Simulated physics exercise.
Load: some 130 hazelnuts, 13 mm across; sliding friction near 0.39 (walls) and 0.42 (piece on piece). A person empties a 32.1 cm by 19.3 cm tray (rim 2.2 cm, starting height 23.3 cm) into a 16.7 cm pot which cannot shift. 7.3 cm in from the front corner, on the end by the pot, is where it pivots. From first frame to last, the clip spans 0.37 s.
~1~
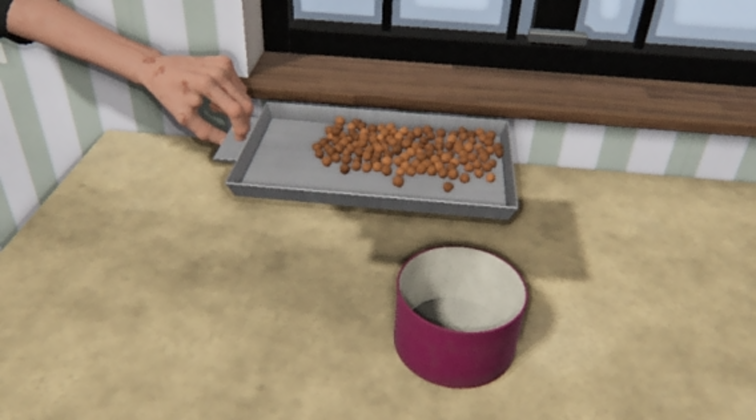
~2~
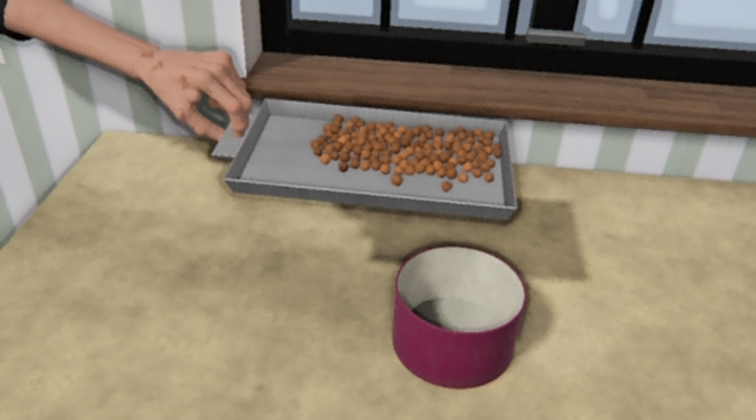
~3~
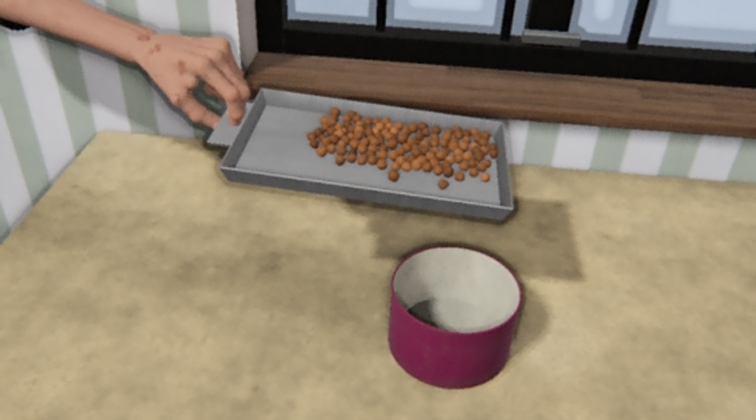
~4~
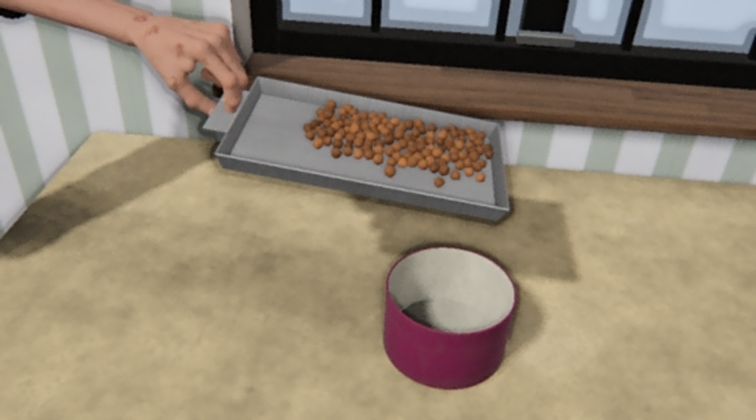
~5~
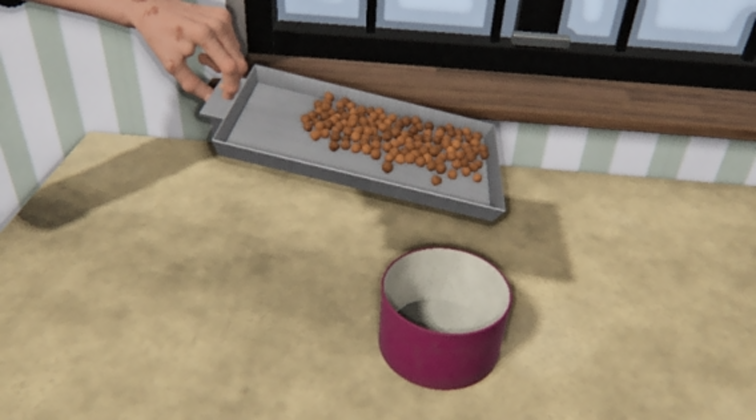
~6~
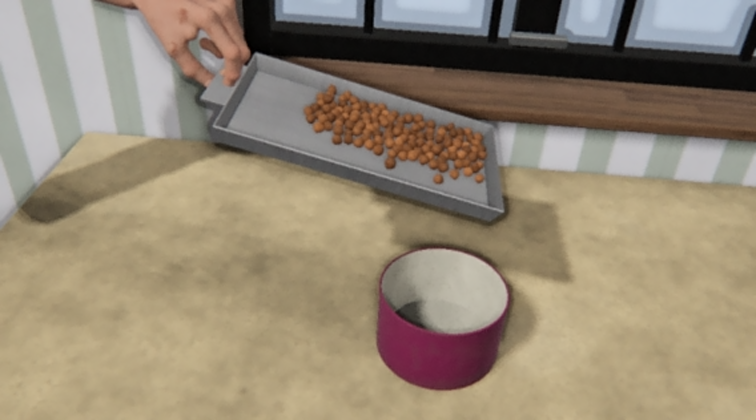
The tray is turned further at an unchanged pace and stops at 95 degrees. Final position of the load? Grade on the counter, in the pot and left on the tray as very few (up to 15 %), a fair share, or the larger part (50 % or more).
Counter: The larger part; pot: Very few; left on the tray: Very few.
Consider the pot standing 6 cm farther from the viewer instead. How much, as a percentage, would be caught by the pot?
In that setup it would come to near 0 per cent.
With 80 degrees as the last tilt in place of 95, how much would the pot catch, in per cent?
About 0 in a hundred would end up in the pot.
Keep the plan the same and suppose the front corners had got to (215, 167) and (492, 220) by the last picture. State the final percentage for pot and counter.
That works out as pot 90 and counter 10.
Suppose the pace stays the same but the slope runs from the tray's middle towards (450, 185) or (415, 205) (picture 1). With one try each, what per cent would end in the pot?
That would be close to 25 per cent, then close to 90 per cent.
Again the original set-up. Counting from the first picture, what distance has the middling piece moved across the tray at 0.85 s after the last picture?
By then it sits near 7 cm from where it began.
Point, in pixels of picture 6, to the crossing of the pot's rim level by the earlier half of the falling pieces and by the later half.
First near (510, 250), later near (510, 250).
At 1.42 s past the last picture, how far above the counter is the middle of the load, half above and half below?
Roughly 22 centimetres, give or take.
Then, 0.85 s after the last picture, tilt 51 degrees; the tray holds 100 %, the pot 0 %.
Then, 1.42 s after the last picture, tilt 77 degrees; the tray holds 50 %, the pot 0 %.
Then, 2.04 s after the last picture, tilt 95 degrees; the tray holds 0 %, the pot 0 %.
In the end, counter 100 %, pot 0 %, tray 0 %.
